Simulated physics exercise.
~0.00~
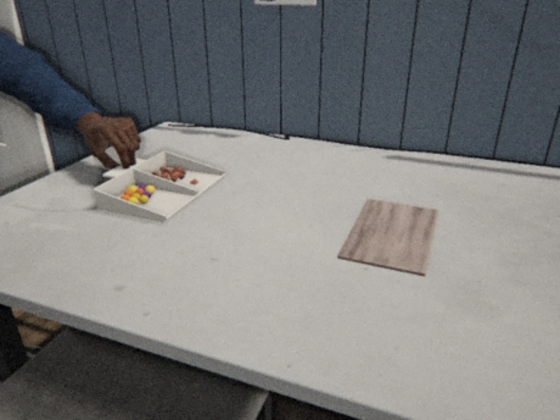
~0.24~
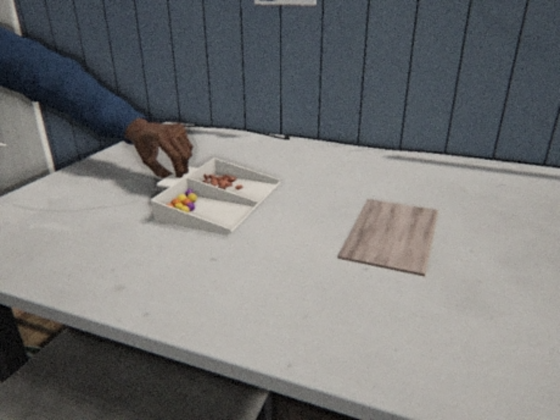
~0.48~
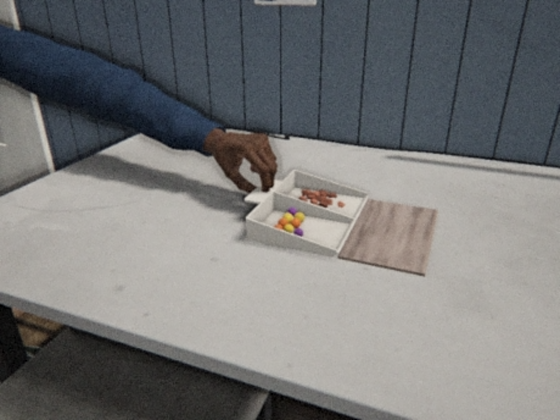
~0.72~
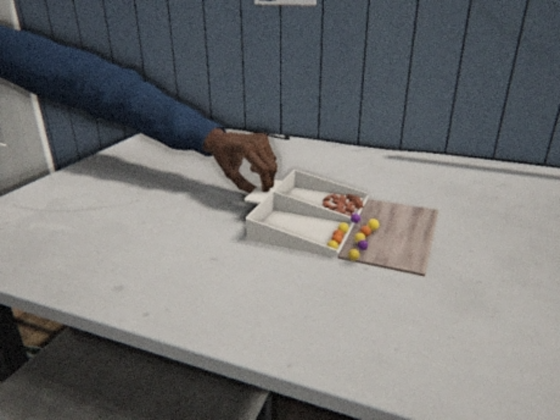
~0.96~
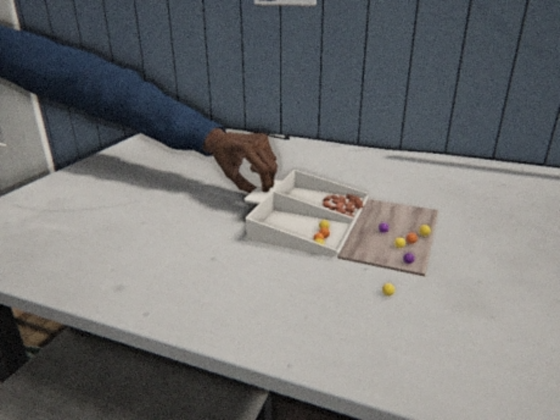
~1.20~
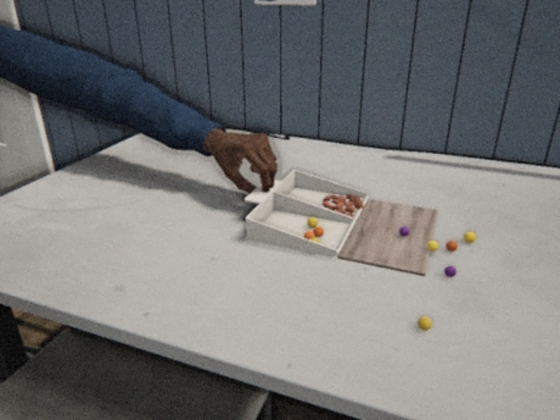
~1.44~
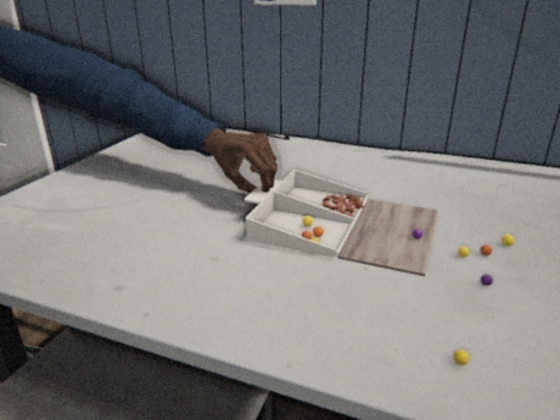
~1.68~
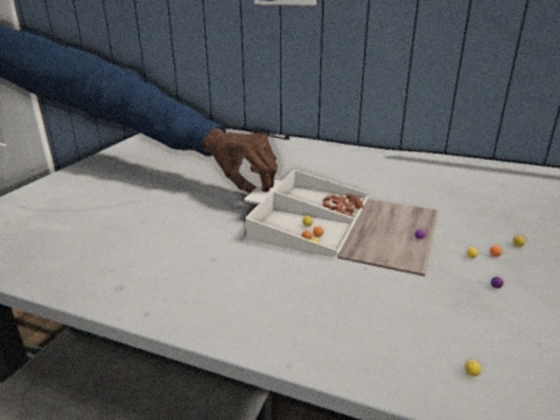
A tray slid right by a hand stops at a board, spilling several colourful balls.
